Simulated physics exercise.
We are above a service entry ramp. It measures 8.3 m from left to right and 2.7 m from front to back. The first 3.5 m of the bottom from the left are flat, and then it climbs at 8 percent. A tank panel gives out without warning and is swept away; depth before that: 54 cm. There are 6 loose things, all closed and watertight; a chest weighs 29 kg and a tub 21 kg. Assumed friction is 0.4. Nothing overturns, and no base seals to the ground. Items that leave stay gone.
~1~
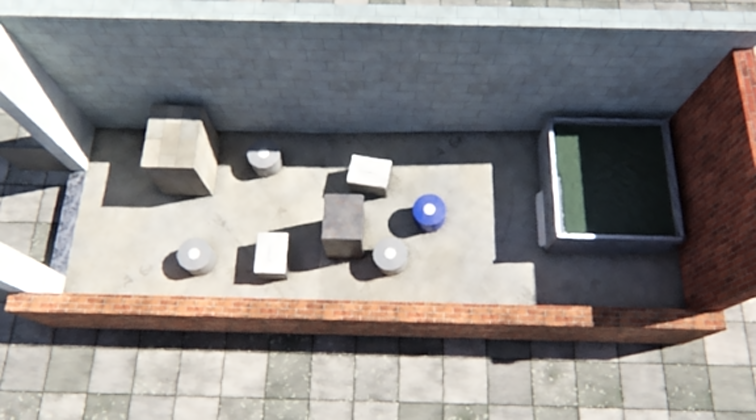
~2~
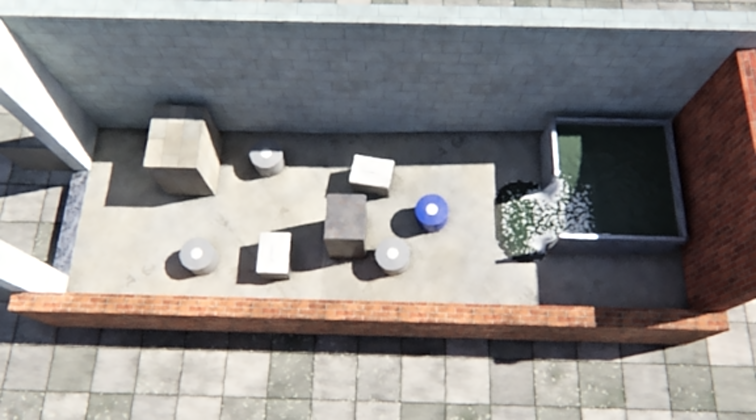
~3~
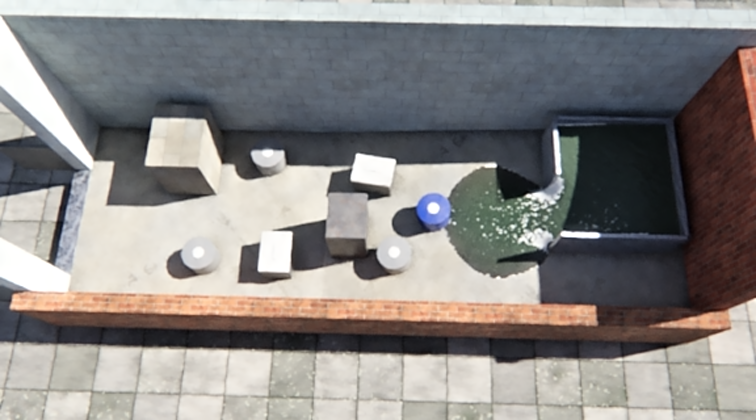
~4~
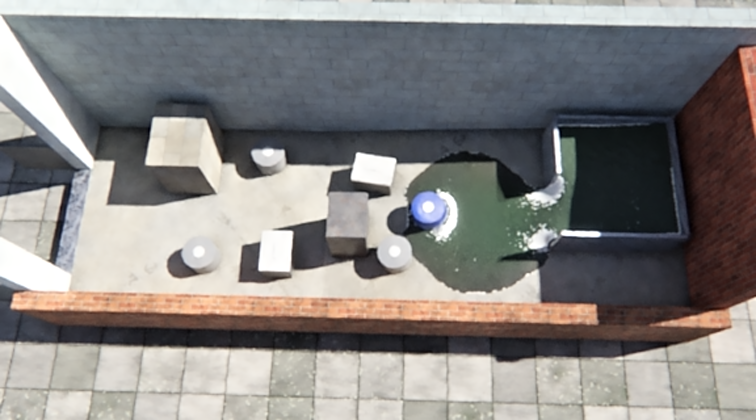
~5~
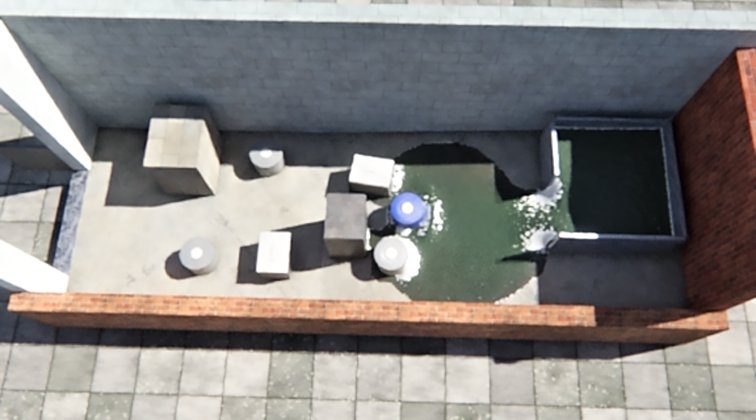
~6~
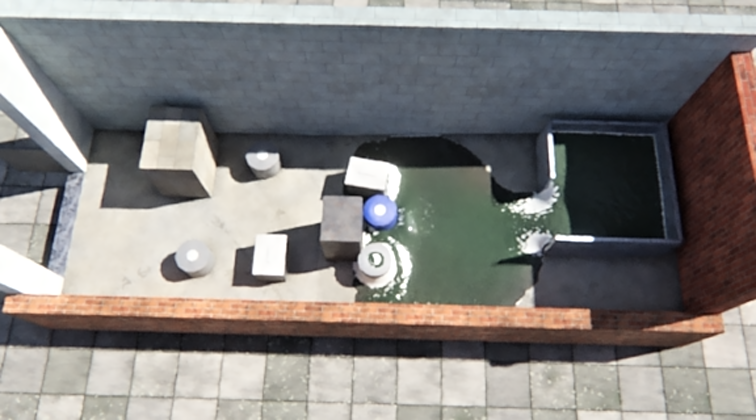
The clip opens on a walled concrete strip seen from above, with scattered pale blocks and drums, a blue tub, and a tank of dark green water at right. Water bursts from the tank's left side and spreads leftward, reaching the tub and pushing it left, then shifting a grey drum beside the dark block.
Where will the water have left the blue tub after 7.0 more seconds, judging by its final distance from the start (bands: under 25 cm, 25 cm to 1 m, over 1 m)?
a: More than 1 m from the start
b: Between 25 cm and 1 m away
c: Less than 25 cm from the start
a.
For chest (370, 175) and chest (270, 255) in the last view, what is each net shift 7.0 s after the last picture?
First: 140 cm. Second: 150 cm.
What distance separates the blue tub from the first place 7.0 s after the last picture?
About 300 cm.
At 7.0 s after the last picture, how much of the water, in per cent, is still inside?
Remaining: Approx. 70 per cent.
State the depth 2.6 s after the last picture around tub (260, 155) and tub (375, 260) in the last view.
About 16 and 10 cm.
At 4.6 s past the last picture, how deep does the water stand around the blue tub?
Close to 11 centimetres.
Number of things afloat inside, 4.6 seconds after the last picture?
0 of them.
Then, 0.6 s after the last picture the blue tub is near (371, 196), 0.8 m from its start, afloat; 0 of 6 are out; 1 afloat.
Then, 2.6 s after the last picture the blue tub is near (230, 135), 3.1 m from its start, afloat; 0 of 6 are out; 3 afloat.
Then, 4.6 s after the last picture the blue tub is near (227, 160), 3.0 m from its start, aground; 1 of 6 are out; 0 afloat.
Then, 7.0 s after the last picture the blue tub is near (226, 163), 3.0 m from its start, aground; 1 of 6 are out; 0 afloat.
